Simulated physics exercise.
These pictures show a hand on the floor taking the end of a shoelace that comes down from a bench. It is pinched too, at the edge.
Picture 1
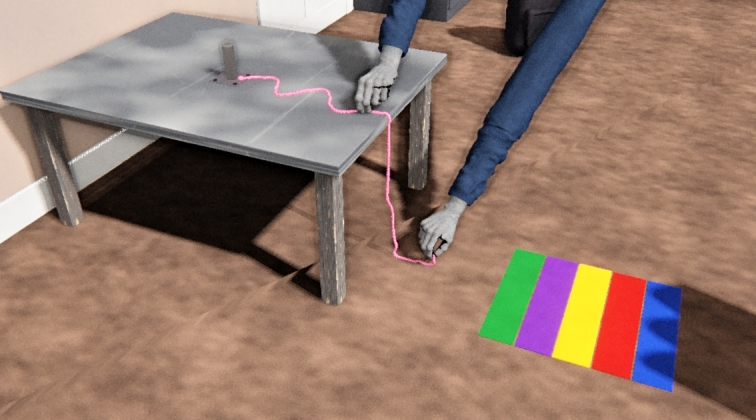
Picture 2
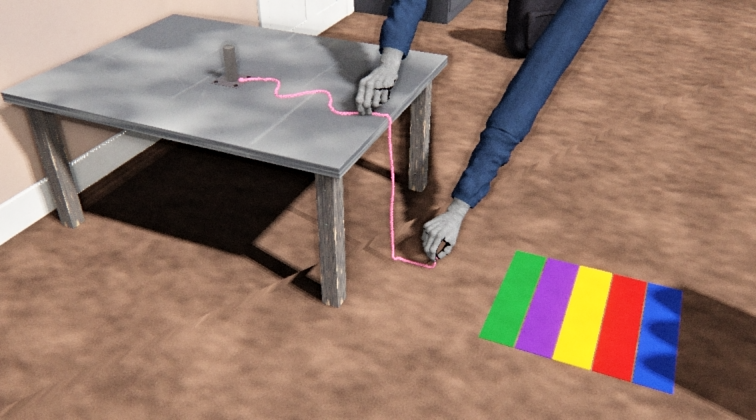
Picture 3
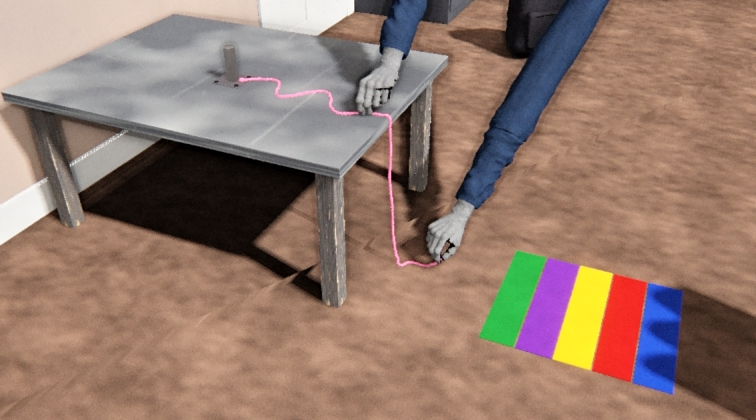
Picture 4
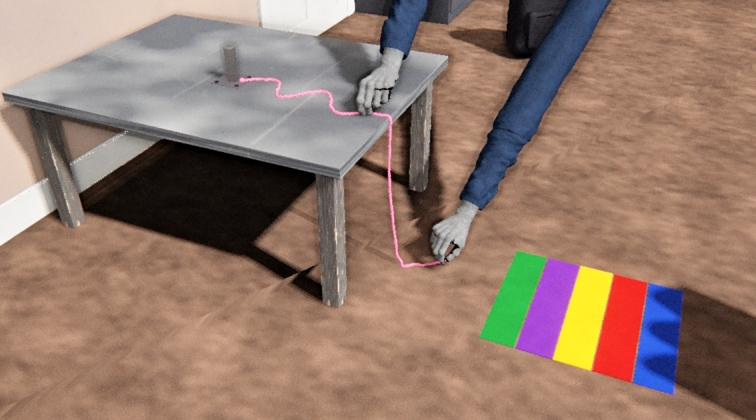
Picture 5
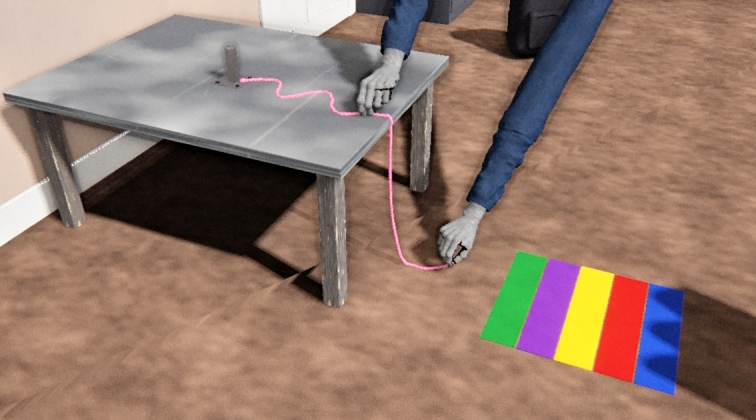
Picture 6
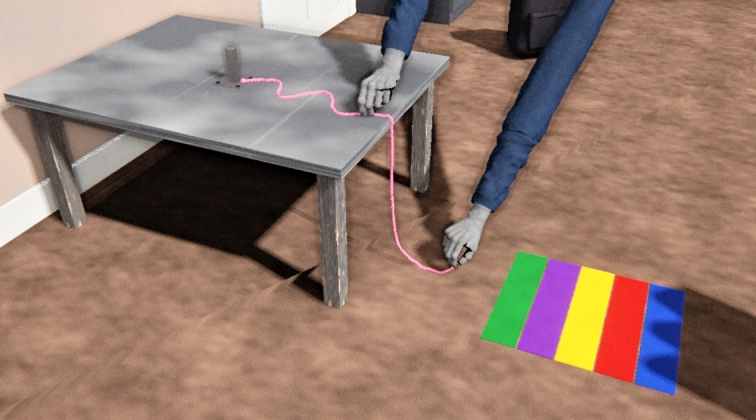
A hand near the floor slowly draws the end of a pink string slightly right.
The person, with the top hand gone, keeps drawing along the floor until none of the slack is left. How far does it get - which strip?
Red.
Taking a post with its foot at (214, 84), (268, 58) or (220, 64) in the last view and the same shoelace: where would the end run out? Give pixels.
About (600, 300), then (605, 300), then (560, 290).
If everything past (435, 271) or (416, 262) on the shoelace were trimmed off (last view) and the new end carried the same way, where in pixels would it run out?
The pixels are (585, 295) and (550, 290), in that order.
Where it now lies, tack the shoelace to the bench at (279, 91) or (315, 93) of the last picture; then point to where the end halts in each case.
Approximately (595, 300), then (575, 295).
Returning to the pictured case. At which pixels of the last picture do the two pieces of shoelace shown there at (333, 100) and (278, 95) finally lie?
At (370, 109) for the first, at (305, 95) for the second.
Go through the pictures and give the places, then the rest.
The first picture shows end (433, 256); green (502, 322); purple (538, 332); yellow (576, 343); red (614, 354); blue (655, 365).
The second picture shows end (436, 258); shoelace through (273, 80) (300, 94) (333, 111) (389, 130) (392, 196) (393, 252).
The third picture shows end (441, 259).
The fourth picture shows end (445, 261); shoelace through (273, 80) (300, 95) (334, 111) (390, 130) (390, 196) (397, 253).
The fifth picture shows end (453, 263).
The sixth picture shows end (458, 264); shoelace through (275, 80) (301, 95) (335, 111) (392, 130) (392, 196) (403, 252).
Soon after, end near (549, 288); over purple.
Then, end near (594, 299); over yellow.
At full stretch, end near (622, 307); over red. It gets as far as the red strip.
